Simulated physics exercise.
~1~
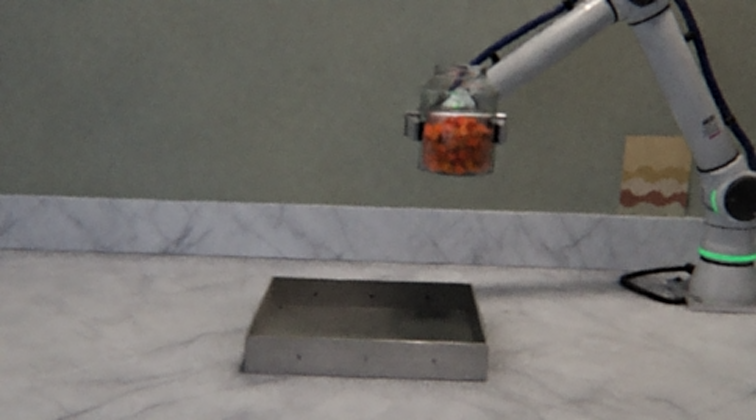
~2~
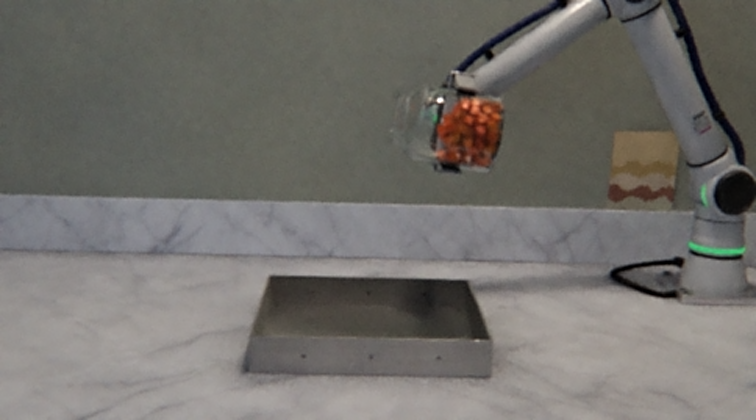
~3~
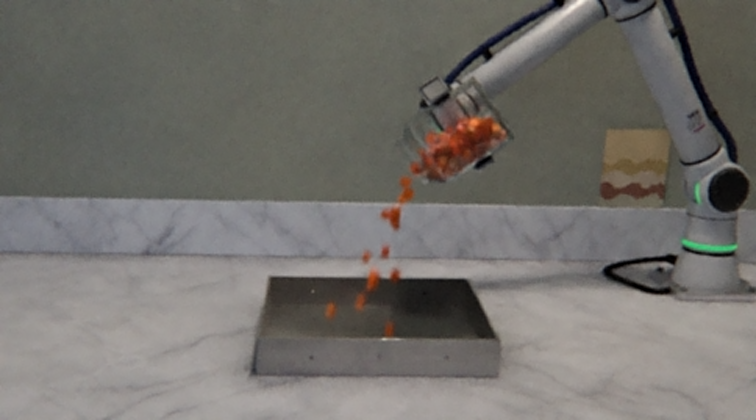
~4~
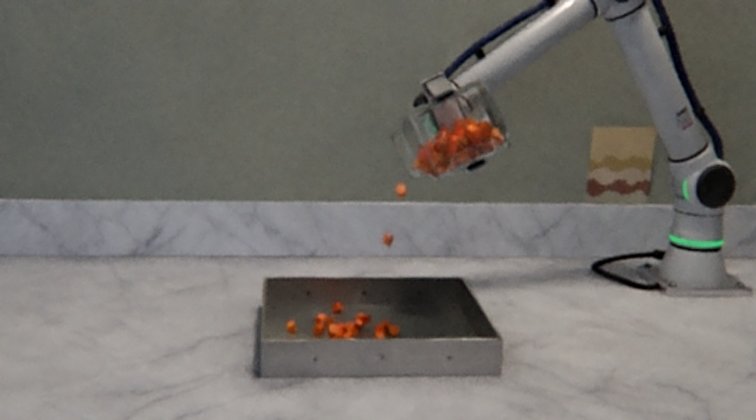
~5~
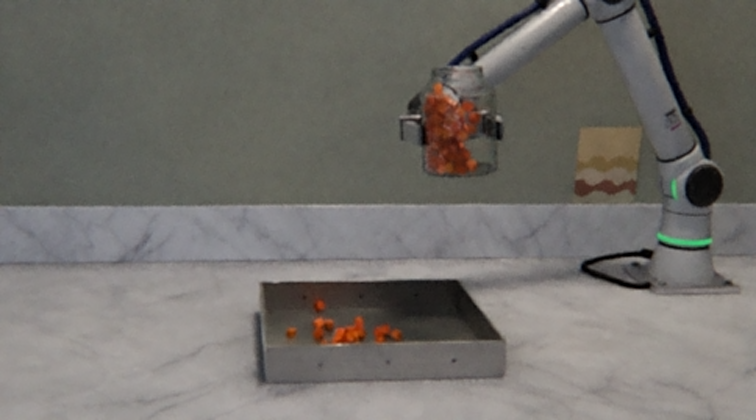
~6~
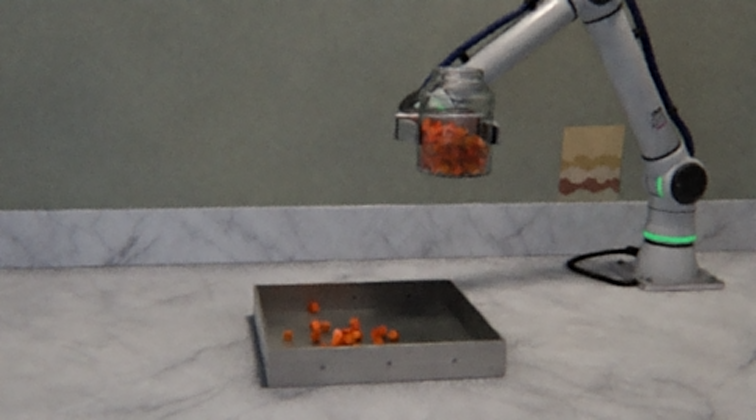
On a marble surface before a green wall, a robot arm tips a clear jar of orange vegetable pieces to the left, spilling some into a shallow metal tray, then turns it upright again, with most of the pieces still in the jar and a small scatter lying in the tray.
